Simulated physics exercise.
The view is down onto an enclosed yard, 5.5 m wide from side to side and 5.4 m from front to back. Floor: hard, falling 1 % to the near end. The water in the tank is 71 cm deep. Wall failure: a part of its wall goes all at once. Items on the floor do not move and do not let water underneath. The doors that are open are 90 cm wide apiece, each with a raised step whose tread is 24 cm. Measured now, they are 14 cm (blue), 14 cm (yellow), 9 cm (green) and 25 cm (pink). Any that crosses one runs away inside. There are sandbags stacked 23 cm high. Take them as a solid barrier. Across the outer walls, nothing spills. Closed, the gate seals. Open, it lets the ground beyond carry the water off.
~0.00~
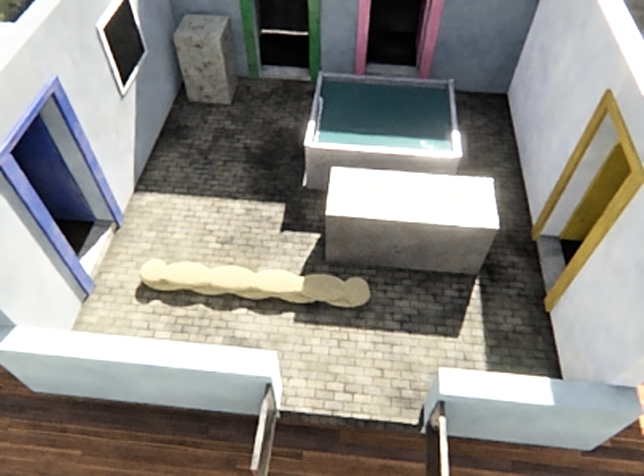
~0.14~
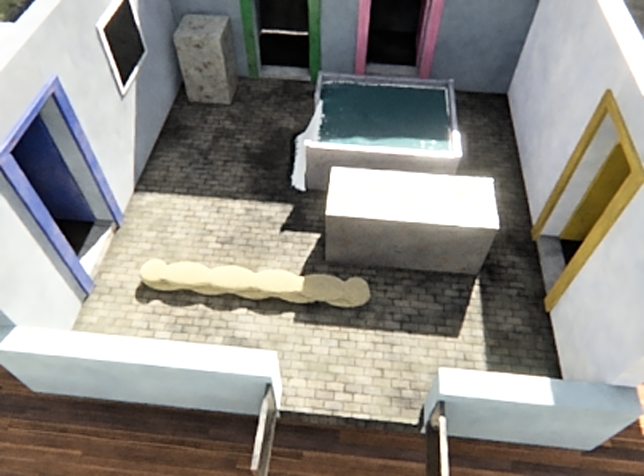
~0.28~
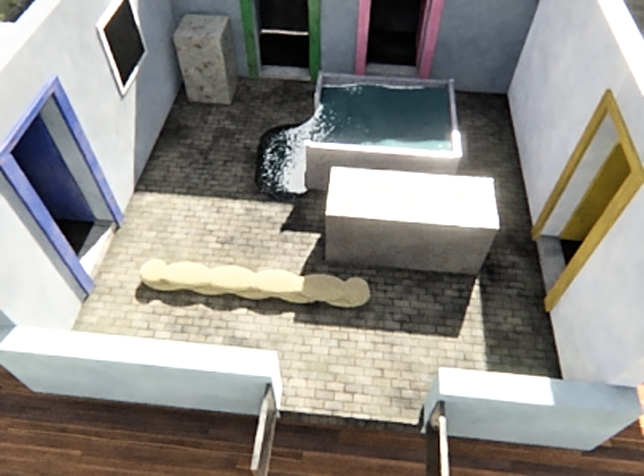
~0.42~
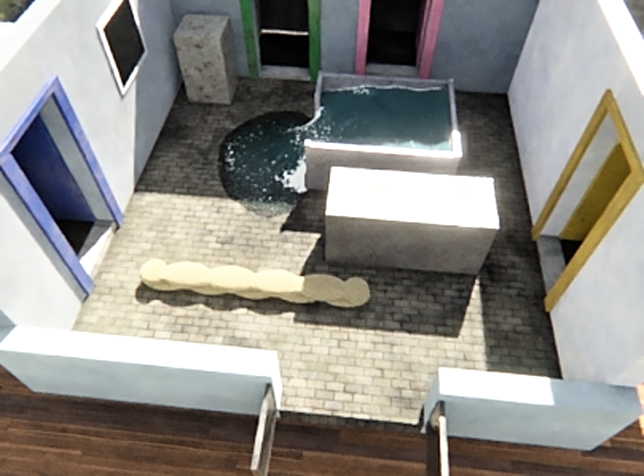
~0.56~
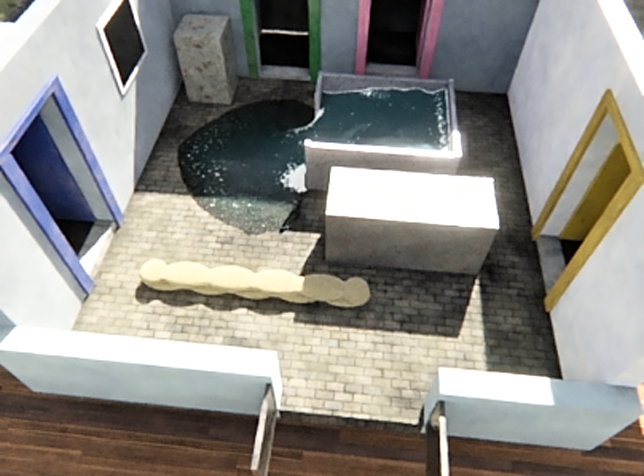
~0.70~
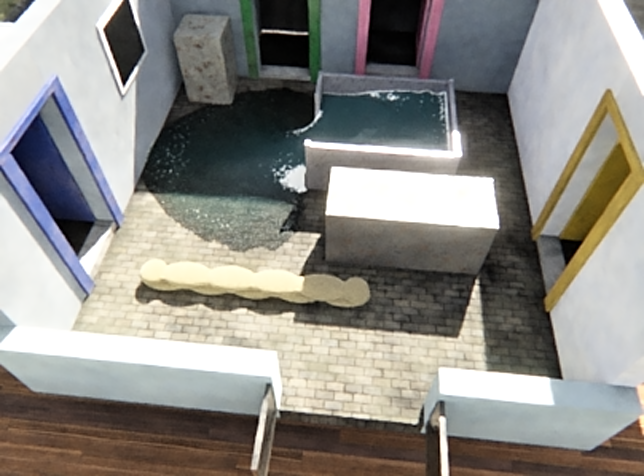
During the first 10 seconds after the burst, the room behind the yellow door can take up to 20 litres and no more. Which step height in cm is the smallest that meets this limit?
A height of roughly 6.5 cm.
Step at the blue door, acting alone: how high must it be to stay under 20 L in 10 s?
Roughly 16 cm at blue.
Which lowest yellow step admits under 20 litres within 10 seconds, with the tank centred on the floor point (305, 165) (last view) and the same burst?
It must be around 9.0 cm tall.
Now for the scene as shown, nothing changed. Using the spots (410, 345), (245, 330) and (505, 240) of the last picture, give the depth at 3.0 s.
Close to 0, 2 and 0 cm deep.
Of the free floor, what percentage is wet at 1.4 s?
I'd say near 30 percent.
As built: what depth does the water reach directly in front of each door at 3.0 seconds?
Door by door, in centimetres - blue 18, yellow 0, green 7, pink 0.
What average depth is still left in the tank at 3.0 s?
Averaged depth comes out at about 23 cm.
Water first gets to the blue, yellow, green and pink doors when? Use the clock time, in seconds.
Blue 1.2 seconds, yellow 5.0 seconds, green 0.9 seconds, pink 3.4 seconds.
After 1.4 s water covers 30 % of the floor, deepest (36 cm) near (306, 170); it has not reached the yellow door.
After 3.0 s water covers 50 % of the floor, deepest (33 cm) near (57, 363); it has not reached the yellow door.
After 10.0 s water covers 90 % of the floor, deepest (13 cm) near (456, 191); 11 cm at the yellow door, 0 litres in over its 14 cm step.
At the yellow door as built, the water arrived by 5.0 s and peaked near 11 cm at 10.0 s.
With a step of 6 cm, 24 litres would have come in within the 10 s; with 7 cm, 15 litres. So under 20 litres takes about 6.5 cm.
